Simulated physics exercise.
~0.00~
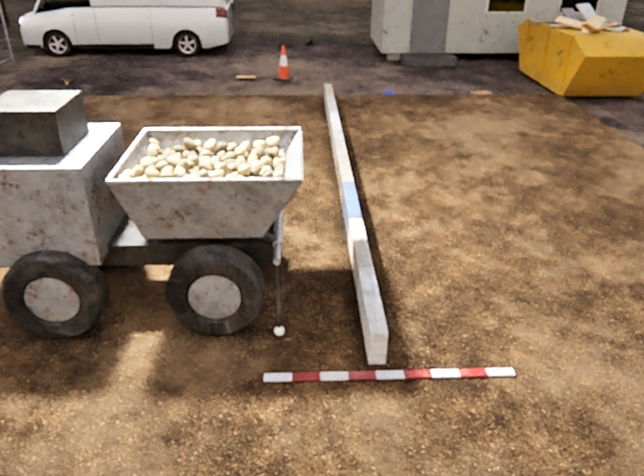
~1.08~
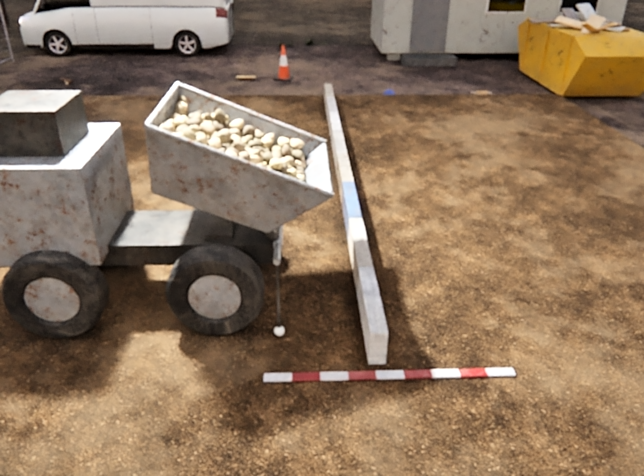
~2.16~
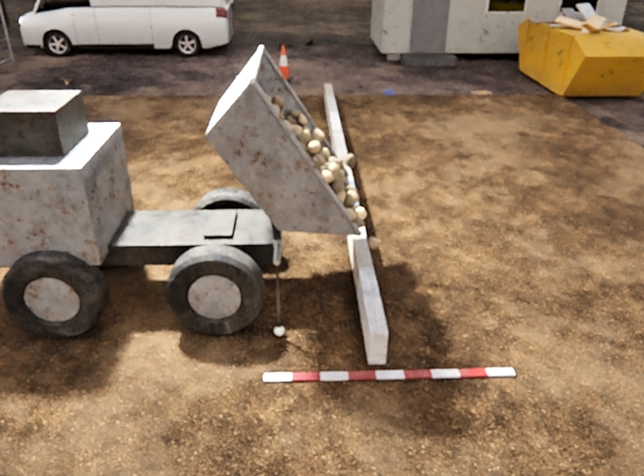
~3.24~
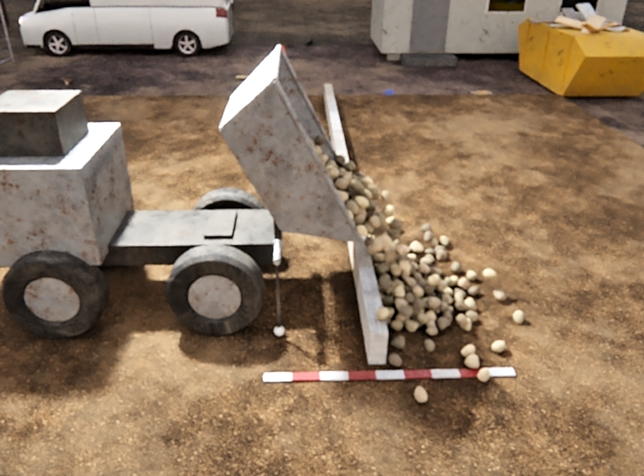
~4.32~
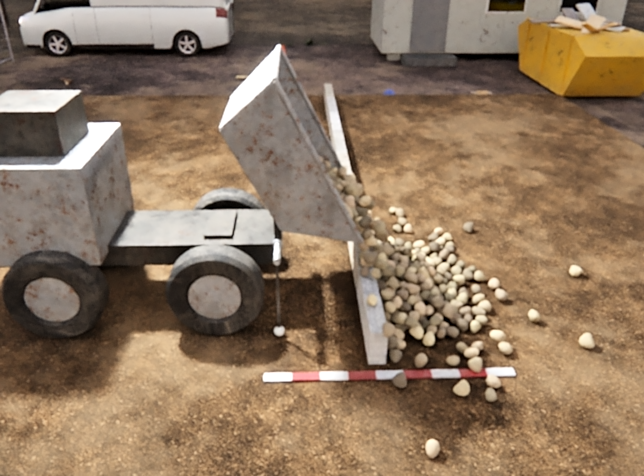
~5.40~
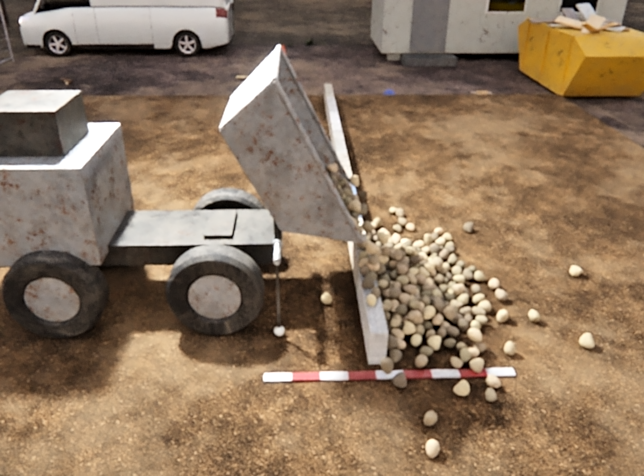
On a brown dirt yard, a small grey dumper tips its body of pale cobbles steeply to the right, and the stones pour across a low kerb, ending mostly heaped beyond it, with a few scattered farther out and some still in the raised body.
